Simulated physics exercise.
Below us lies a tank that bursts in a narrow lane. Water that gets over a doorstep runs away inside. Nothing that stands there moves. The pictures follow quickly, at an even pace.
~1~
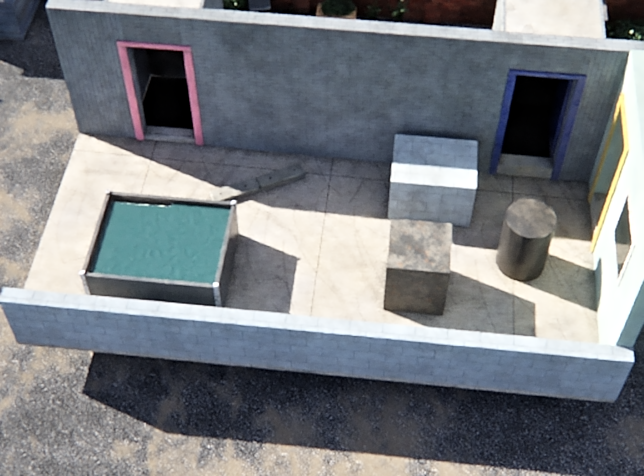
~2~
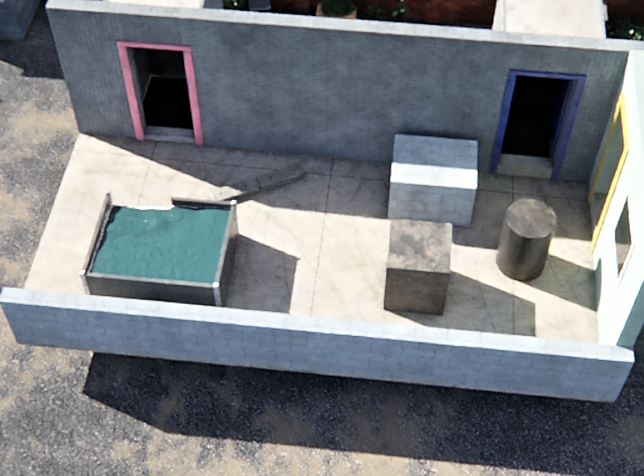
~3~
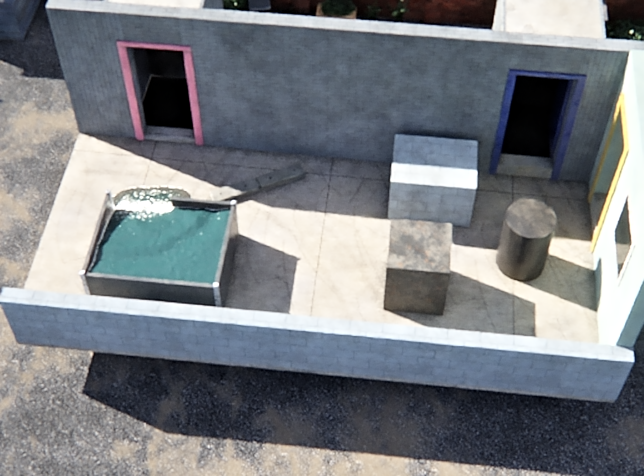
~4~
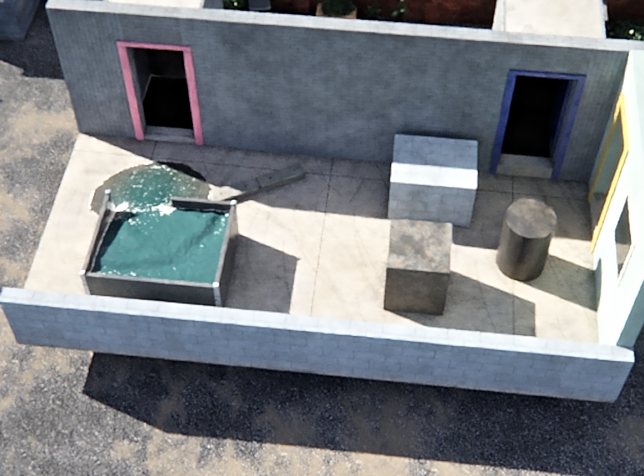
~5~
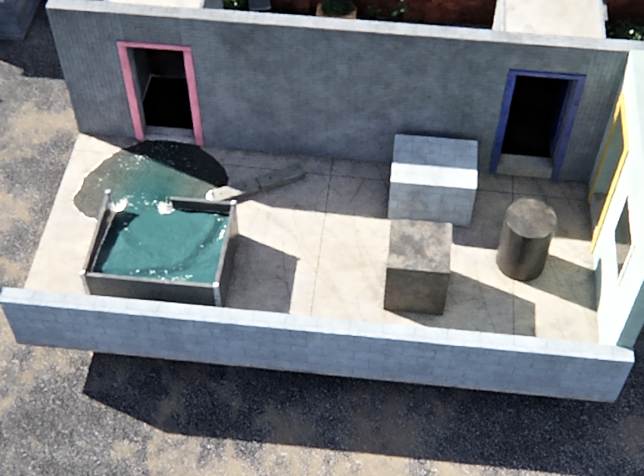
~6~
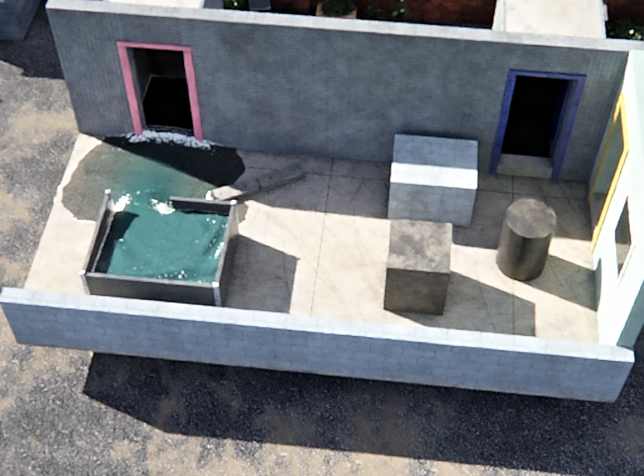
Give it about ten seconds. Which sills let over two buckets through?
The pink door takes more than that; the yellow door stays under that; the blue door stays under that.
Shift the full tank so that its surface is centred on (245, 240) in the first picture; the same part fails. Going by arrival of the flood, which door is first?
That is the door marked pink.
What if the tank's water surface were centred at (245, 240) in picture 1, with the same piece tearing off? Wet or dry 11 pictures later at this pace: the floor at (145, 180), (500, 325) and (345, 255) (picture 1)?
In turn: Wet, not flooded, not flooded.
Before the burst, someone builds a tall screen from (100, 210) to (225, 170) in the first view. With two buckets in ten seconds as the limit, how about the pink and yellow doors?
My reading: The pink door lets less in; the yellow door stays under.
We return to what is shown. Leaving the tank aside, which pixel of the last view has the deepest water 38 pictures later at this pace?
I would point to (280, 172).
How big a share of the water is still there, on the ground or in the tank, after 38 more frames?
Some 56 per cent.
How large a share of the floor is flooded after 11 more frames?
About 20 per cent.
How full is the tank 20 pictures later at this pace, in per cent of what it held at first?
I make it 36 per cent.
A moment on, water covers 20 % of the floor; the pink door far over two buckets in, the yellow door not reached, the blue door not reached.
Next, water covers 20 % of the floor; the pink door far over two buckets in, the yellow door not reached, the blue door not reached.
Then, water covers 30 % of the floor; the pink door far over two buckets in, the yellow door not reached, the blue door wet at the sill, nothing in.
Later, water covers 45 % of the floor; the pink door far over two buckets in, the yellow door wet at the sill, nothing in, the blue door wet at the sill, nothing in.
In the end, water covers 65 % of the floor; the pink door far over two buckets in, the yellow door wet at the sill, nothing in, the blue door wet at the sill, nothing in.
